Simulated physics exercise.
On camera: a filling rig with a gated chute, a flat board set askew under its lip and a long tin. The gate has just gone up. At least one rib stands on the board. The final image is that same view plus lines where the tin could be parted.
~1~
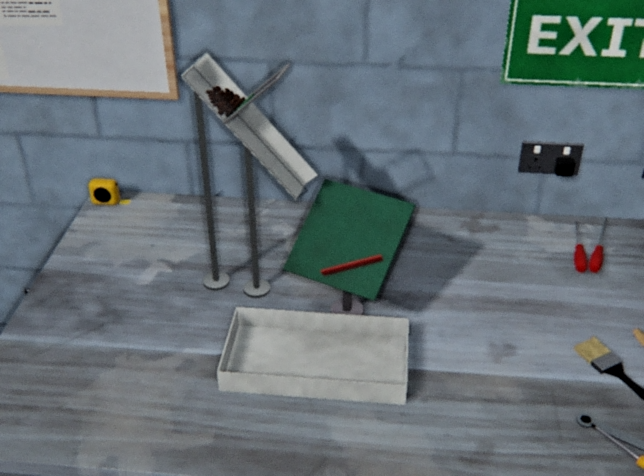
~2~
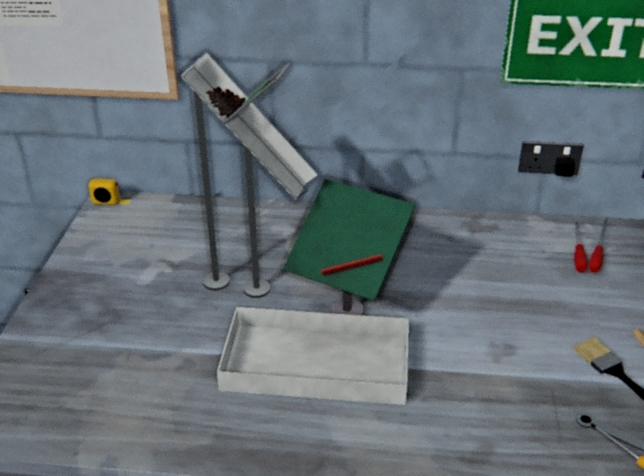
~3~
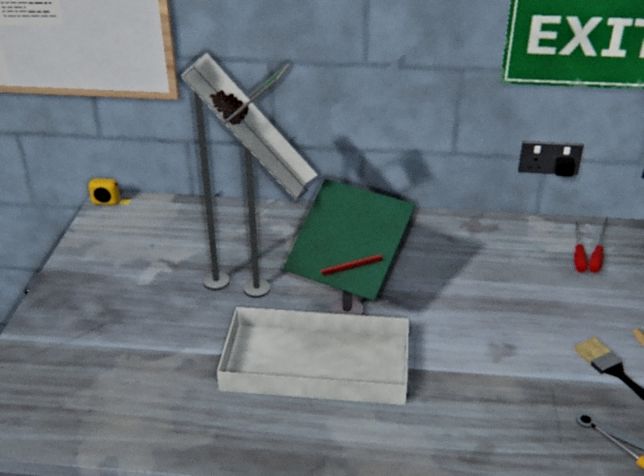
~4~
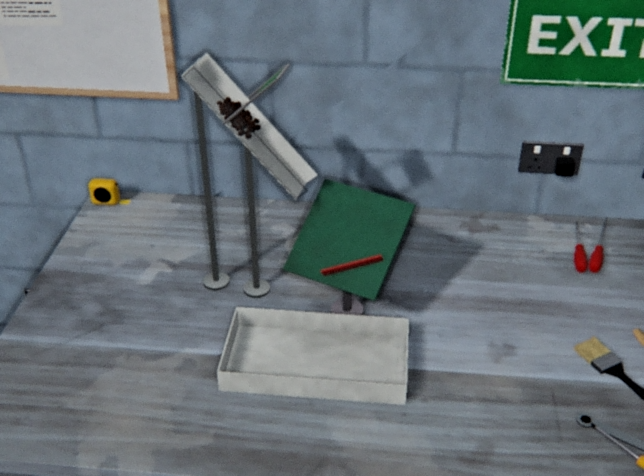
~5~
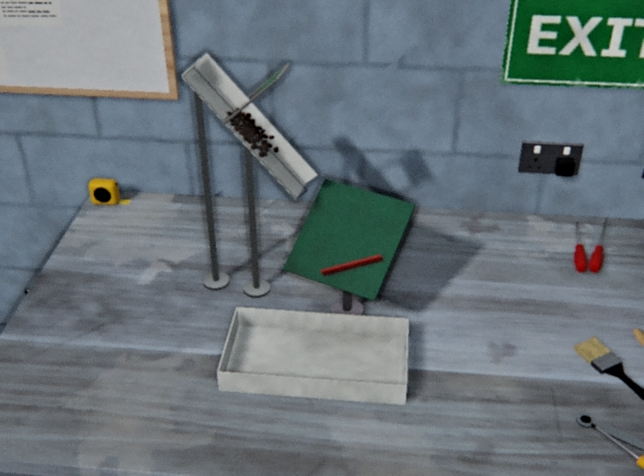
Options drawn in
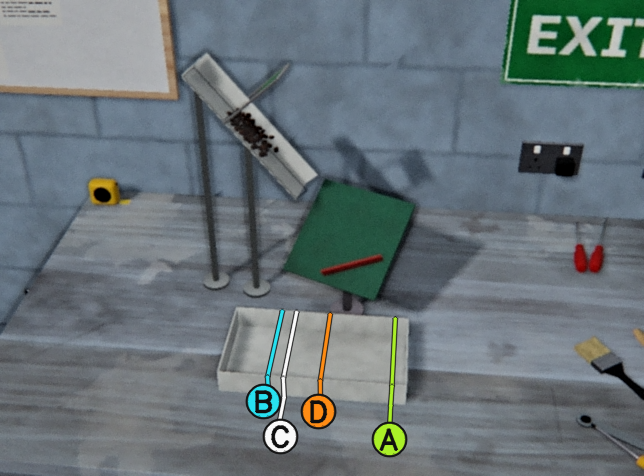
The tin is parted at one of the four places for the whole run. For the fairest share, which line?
The best line is C.
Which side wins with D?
More lands on the left.
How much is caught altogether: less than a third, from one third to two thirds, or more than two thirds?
From one third to two thirds.
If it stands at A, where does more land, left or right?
The left side.
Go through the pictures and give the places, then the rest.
The first frame shows load behind the gate (227, 102), flat chocolate drops; lip of the chute (301, 191), sloping fairly steeply.
The second frame shows middle of the board (348, 237), tilted fairly steeply; middle of its low edge (327, 284); of its high edge (369, 191).
The third frame shows front corners of the tin (218, 372) and (406, 386), empty; front of the load (242, 117).
The fourth frame shows middle of the load (238, 116); its front (258, 128), roughly a quarter of the way to the lip; rib from (381, 255) to (321, 271).
The fifth frame shows middle of the load (250, 129); its front (276, 150), roughly half of the way to the lip.
On the marked copy, line A crosses the front rim at (392, 385); line B crosses the front rim at (267, 376); line C crosses the front rim at (283, 377); line D crosses the front rim at (320, 380).
Choosing A, of what is caught, every piece on the left of the divider, not one piece on the right.
Choosing B, of what is caught, roughly a quarter on the left of the divider, the larger part on the right.
Choosing C, of what is caught, roughly two thirds on the left of the divider, roughly a third on the right.
Choosing D, of what is caught, almost all on the left of the divider, just a few on the right.
